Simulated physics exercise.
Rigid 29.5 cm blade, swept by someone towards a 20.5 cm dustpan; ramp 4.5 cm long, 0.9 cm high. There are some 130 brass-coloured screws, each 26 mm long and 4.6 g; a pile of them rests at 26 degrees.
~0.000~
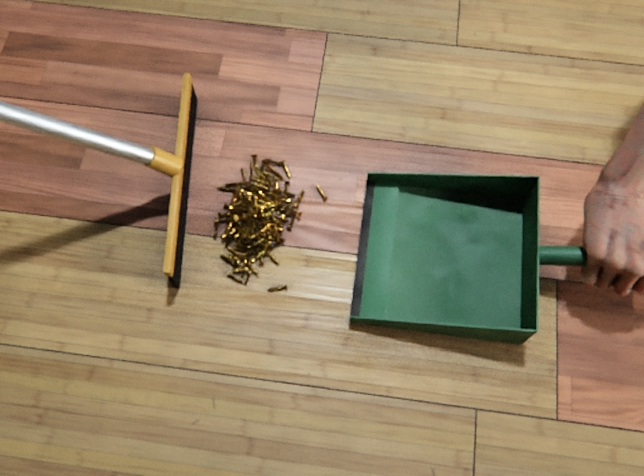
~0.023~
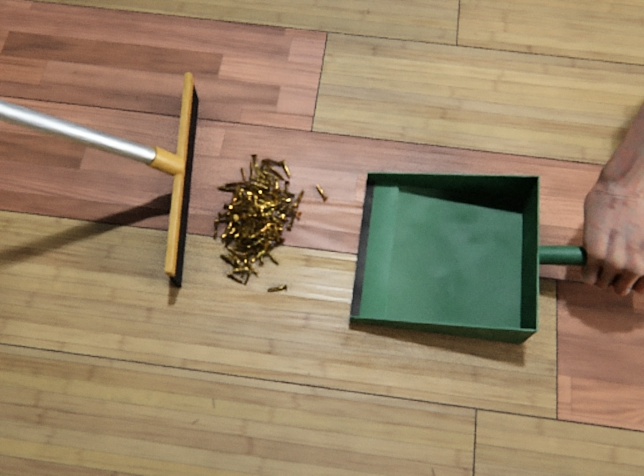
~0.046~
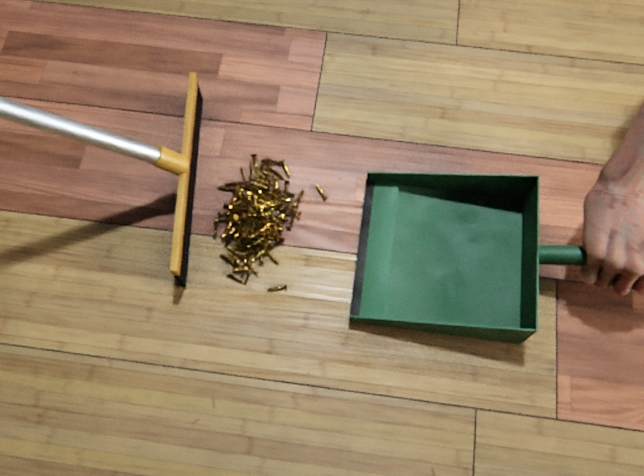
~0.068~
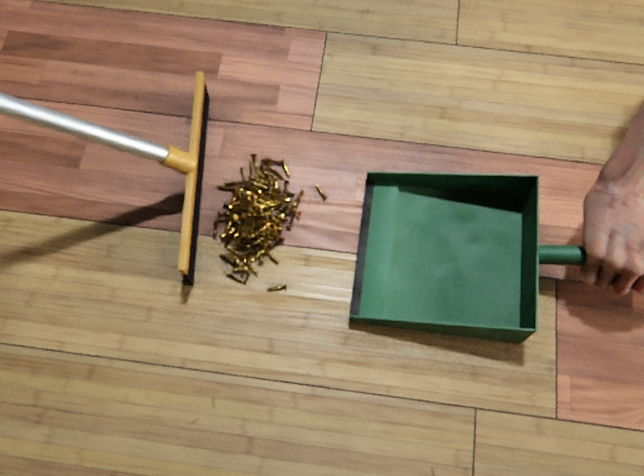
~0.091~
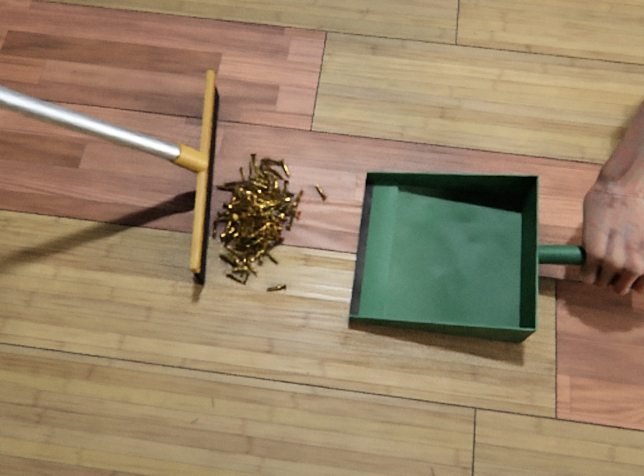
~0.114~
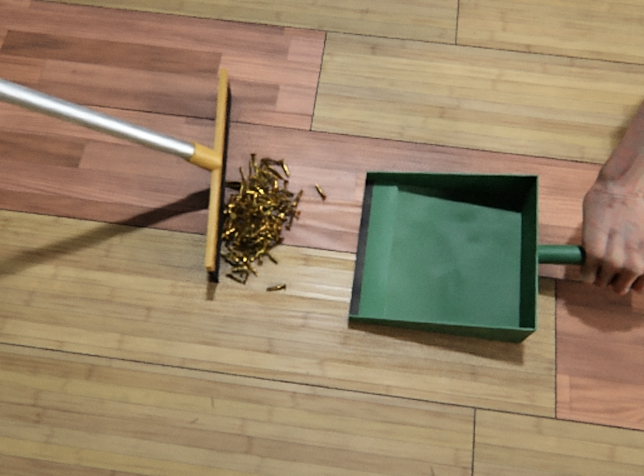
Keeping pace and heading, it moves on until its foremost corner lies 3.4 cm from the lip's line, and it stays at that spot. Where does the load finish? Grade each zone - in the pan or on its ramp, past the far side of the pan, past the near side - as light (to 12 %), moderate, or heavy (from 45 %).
Pan - moderate, far side - moderate, near side - light.
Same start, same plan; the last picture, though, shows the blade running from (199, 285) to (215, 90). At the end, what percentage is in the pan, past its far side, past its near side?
The pan gets 20, the far side 5 and the near side 0.
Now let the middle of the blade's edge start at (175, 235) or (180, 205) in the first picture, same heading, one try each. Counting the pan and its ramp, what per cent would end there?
First try about 40 per cent, second about 35 per cent.
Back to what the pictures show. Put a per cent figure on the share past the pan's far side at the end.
Roughly 20 %.
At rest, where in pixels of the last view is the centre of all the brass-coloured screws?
Once everything settles, the centre is around (362, 210).
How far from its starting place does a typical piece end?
Roughly 16 cm.
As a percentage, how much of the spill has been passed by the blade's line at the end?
Estimate: Around 0 %.
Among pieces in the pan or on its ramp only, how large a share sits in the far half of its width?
Something like 70 per cent of the catch.
After 0.22 s, middle of the blade 11 cm from the lip; 0 % over the lip, far side 10 %, near side 0 %.
Then, at 0.29 s, middle of the blade 7 cm from the lip; 0 % over the lip, far side 15 %, near side 0 %.
After 0.50 s, middle of the blade 5 cm from the lip; 35 % over the lip, far side 20 %, near side 0 %.
By 1.4 s all is still; pan 35 %, far side 20 %, near side 0 %, in front of the lip or behind the blade 45 %.
